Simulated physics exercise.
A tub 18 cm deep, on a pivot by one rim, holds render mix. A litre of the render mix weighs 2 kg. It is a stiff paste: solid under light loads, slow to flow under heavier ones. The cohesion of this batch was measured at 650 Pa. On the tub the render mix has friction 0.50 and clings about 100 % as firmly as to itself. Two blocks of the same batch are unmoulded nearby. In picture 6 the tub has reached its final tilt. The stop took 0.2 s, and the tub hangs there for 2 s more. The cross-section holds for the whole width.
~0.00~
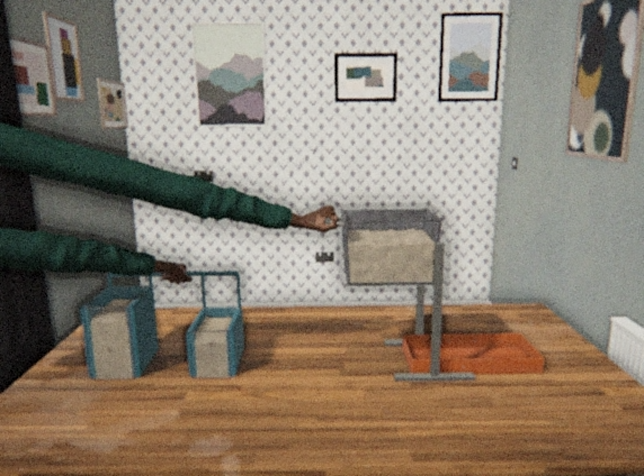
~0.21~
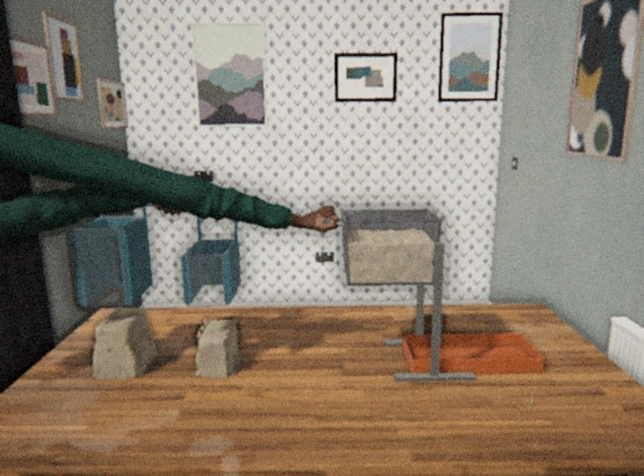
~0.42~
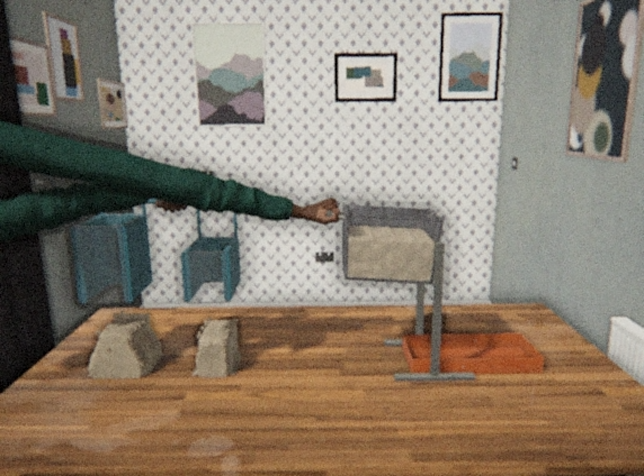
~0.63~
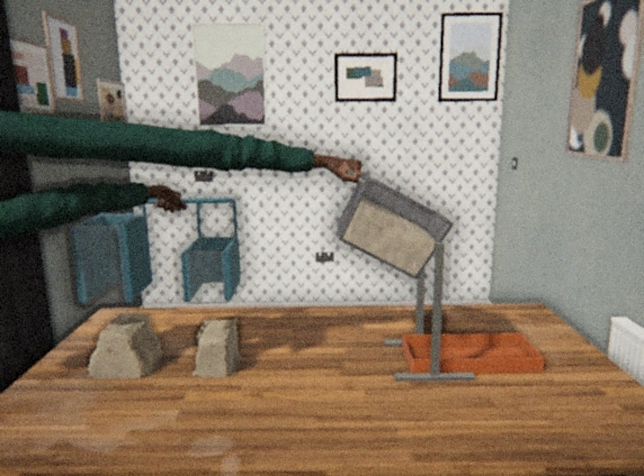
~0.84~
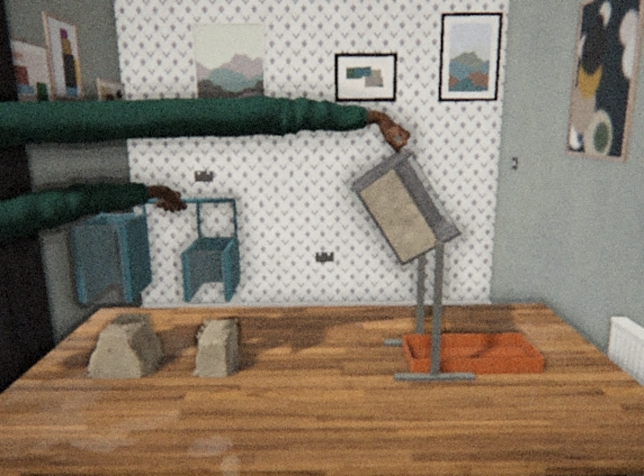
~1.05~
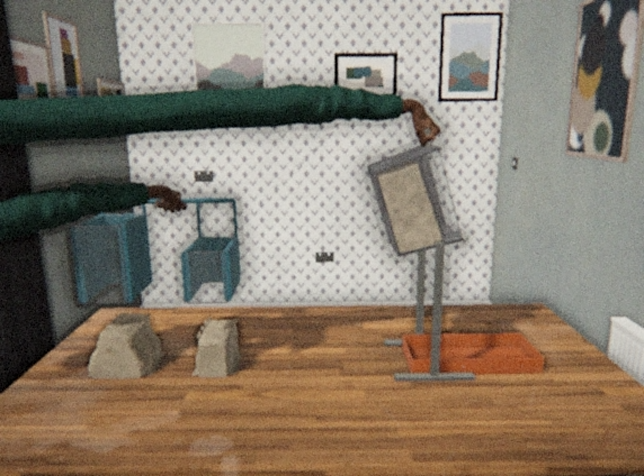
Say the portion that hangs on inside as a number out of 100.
It comes to some 100 %.
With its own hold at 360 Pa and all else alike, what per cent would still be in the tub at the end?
Then about 80 %.
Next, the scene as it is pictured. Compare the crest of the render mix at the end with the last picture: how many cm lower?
Roughly 3 cm.
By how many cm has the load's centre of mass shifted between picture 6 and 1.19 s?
Some 1 cm.
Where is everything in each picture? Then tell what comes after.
The first picture shows handle-side rim at (347, 221), tilt 0 degrees; crest of the render mix at (423, 243); block heights 20 cm, 13 cm (left to right).
The second picture shows handle-side rim at (347, 221), tilt 0 degrees; crest of the render mix at (423, 243); block heights 17 cm, 12 cm (left to right).
The third picture shows handle-side rim at (349, 215), tilt 4 degrees; crest of the render mix at (354, 239); block heights 15 cm, 12 cm (left to right).
The fourth picture shows handle-side rim at (371, 180), tilt 29 degrees; crest of the render mix at (361, 204); block heights 15 cm, 12 cm (left to right).
The fifth picture shows handle-side rim at (414, 154), tilt 58 degrees; crest of the render mix at (392, 172); block heights 15 cm, 12 cm (left to right).
The sixth picture shows handle-side rim at (440, 150), tilt 73 degrees; crest of the render mix at (415, 166); block heights 15 cm, 12 cm (left to right).
After 1.19 s, the tub is at 73 degrees and holds 100 %.
After 1.36 s, the tub is at 73 degrees and holds 100 %.
After 1.53 s, the tub is at 73 degrees and holds 100 %.
After 1.70 s, the tub is at 73 degrees and holds 100 %.
After 3.05 s, the tub is at 73 degrees and holds 100 %.
